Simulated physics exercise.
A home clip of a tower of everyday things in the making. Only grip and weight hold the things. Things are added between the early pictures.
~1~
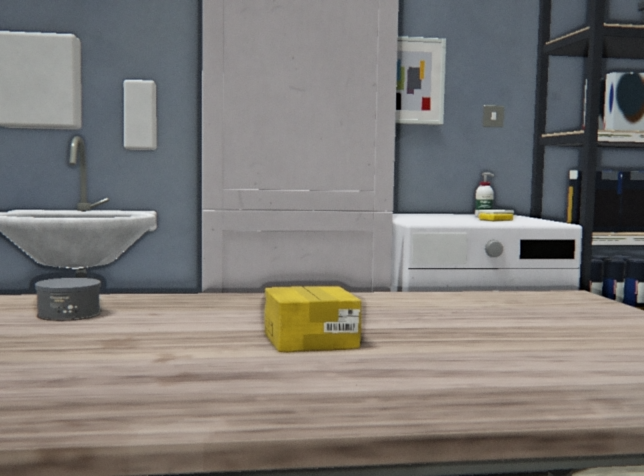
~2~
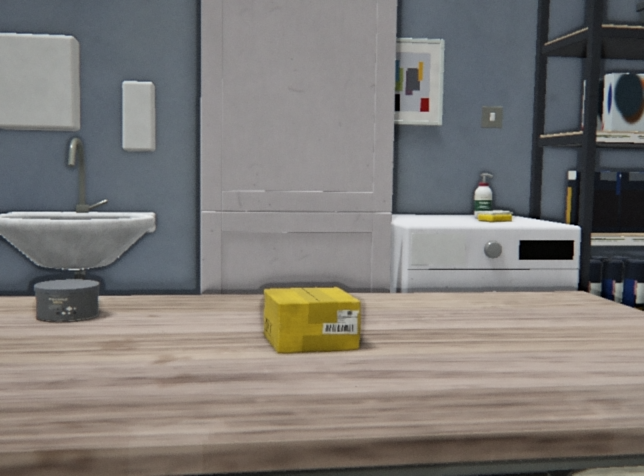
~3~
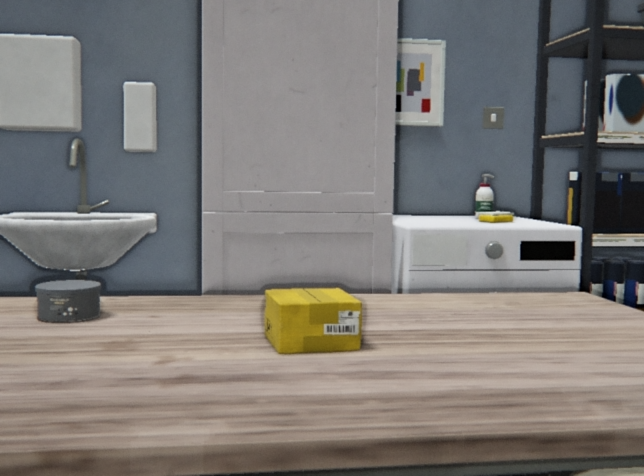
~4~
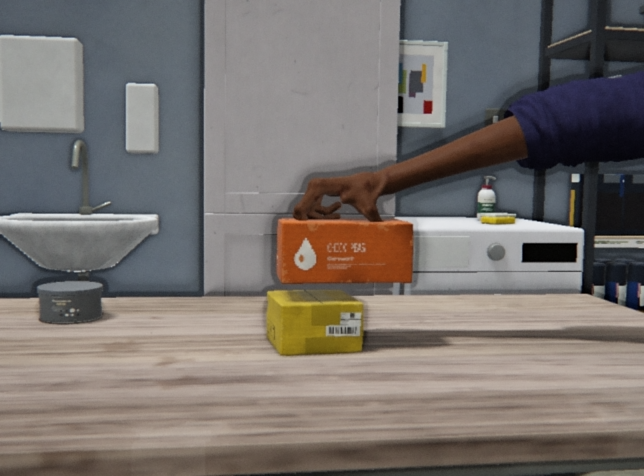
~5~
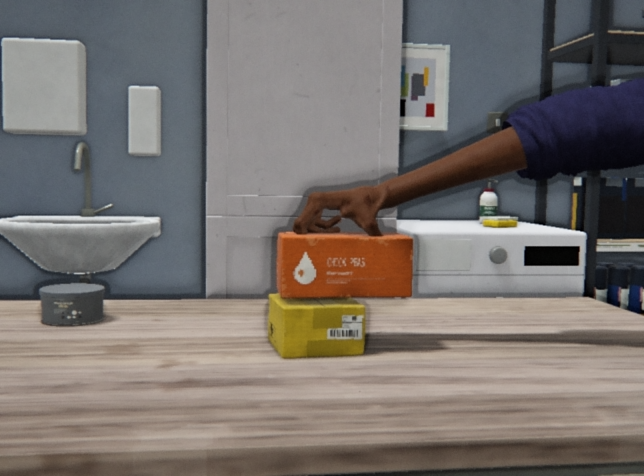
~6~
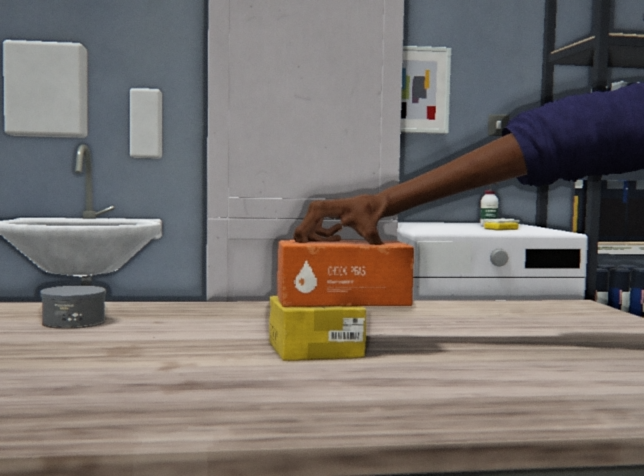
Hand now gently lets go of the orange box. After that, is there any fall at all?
Safe to say it works.
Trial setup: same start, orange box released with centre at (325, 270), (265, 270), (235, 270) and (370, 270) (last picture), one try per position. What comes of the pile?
Case one: Stable. Case two: Falls over. Case three: Falls over. Case four: Falls over.
Then, 0.90 s past the last view, nothing moves.
Then, 2.10 s past the last view, orange box resting near (343, 272).
Finally, all 3 still in place. Final places as the last picture's camera would see them, orange box near (343, 272). The pile stays up.
